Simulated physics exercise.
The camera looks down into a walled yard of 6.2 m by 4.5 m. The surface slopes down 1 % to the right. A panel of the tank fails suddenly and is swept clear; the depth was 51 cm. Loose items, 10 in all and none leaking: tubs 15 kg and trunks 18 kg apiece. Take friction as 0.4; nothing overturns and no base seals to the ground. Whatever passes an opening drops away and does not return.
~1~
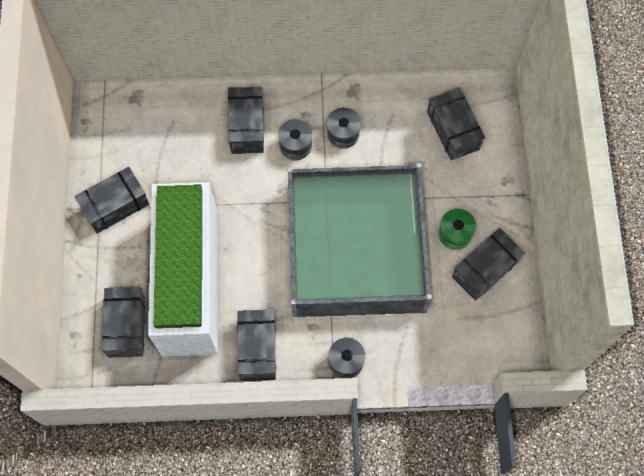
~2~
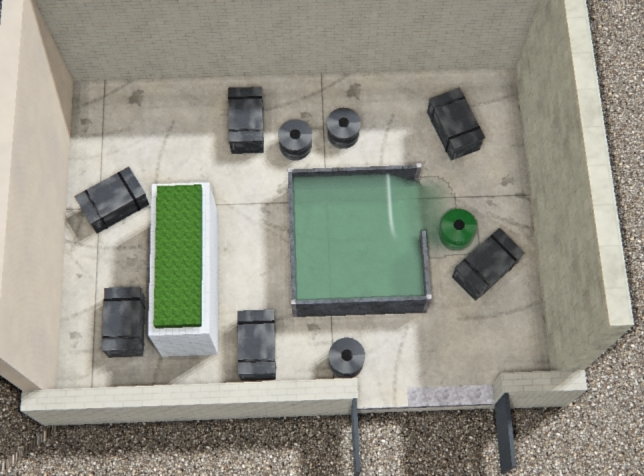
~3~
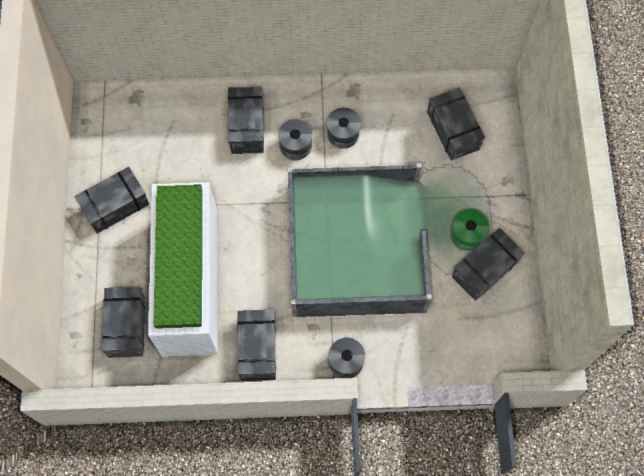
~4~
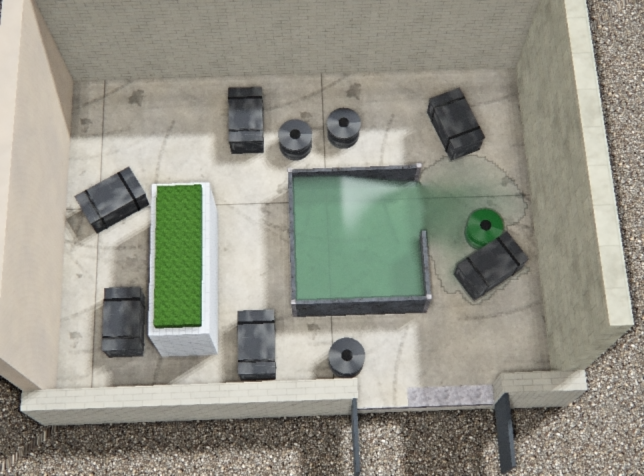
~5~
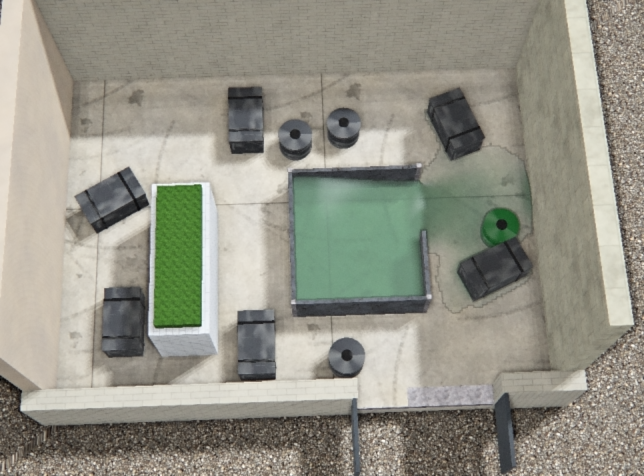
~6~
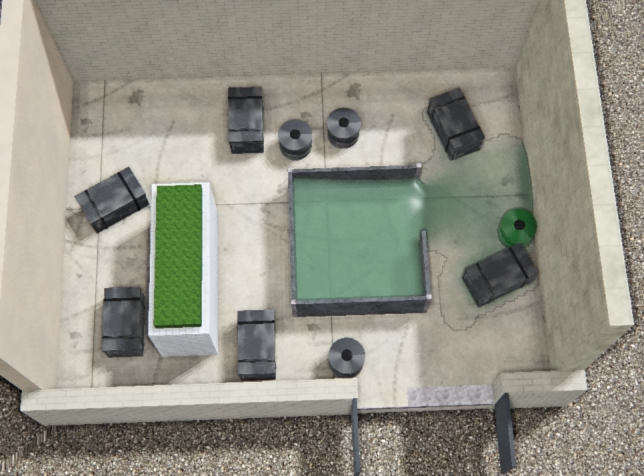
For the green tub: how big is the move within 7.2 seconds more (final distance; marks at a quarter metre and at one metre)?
Green tub travels far.
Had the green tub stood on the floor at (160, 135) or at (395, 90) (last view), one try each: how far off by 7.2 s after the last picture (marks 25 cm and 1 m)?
In that order: It barely shifts; it ends far away.
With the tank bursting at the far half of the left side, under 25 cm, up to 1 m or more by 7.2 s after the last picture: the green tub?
In that case the green tub barely shifts.
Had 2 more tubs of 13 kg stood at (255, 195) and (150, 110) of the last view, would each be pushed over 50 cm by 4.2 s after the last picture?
In that order: Short of it, short of it.
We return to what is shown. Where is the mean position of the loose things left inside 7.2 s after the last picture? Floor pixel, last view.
Around (284, 249).
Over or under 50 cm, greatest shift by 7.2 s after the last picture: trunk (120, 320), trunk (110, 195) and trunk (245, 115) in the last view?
In that order: Short of it, less, past it.
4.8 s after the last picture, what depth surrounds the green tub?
Roughly 6 cm.
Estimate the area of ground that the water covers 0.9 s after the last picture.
About 8.0 m2.
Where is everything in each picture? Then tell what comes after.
The first frame shows the green tub at (458, 225) rests on the ground; water covers 2.7 m2; 0 of 10 have shifted.
The second frame shows the green tub at (459, 225), on the bottom; water covers 3.1 m2; 0 of 10 have shifted.
The third frame shows the green tub at (471, 226) rests on the ground, 16 cm from its start; 3.6 m2 under water; 1 of 10 have shifted.
The fourth frame shows the green tub at (485, 225) rests on the ground, 35 cm from its start; water covers 4.3 m2; 1 of 10 have shifted.
The fifth frame shows the green tub at (501, 225), on the bottom, 55 cm from its start; 4.9 m2 under water; 2 of 10 have shifted.
The sixth frame shows the green tub at (519, 225), on the bottom, 78 cm from its start; water covers 5.4 m2; 2 of 10 have shifted.
Then, 0.9 s after the last picture the green tub is near (515, 268), 0.9 m from its start, afloat; 0 of 10 are out; 1 afloat.
Then, 2.8 s after the last picture the green tub is near (426, 326), 1.4 m from its start, aground; 0 of 10 are out; 0 afloat.
Then, 4.8 s after the last picture the green tub is near (426, 326), 1.4 m from its start, aground; 0 of 10 are out; 1 afloat.
Then, 7.2 s after the last picture the green tub is near (426, 326), 1.4 m from its start, aground; 0 of 10 are out; 2 afloat.
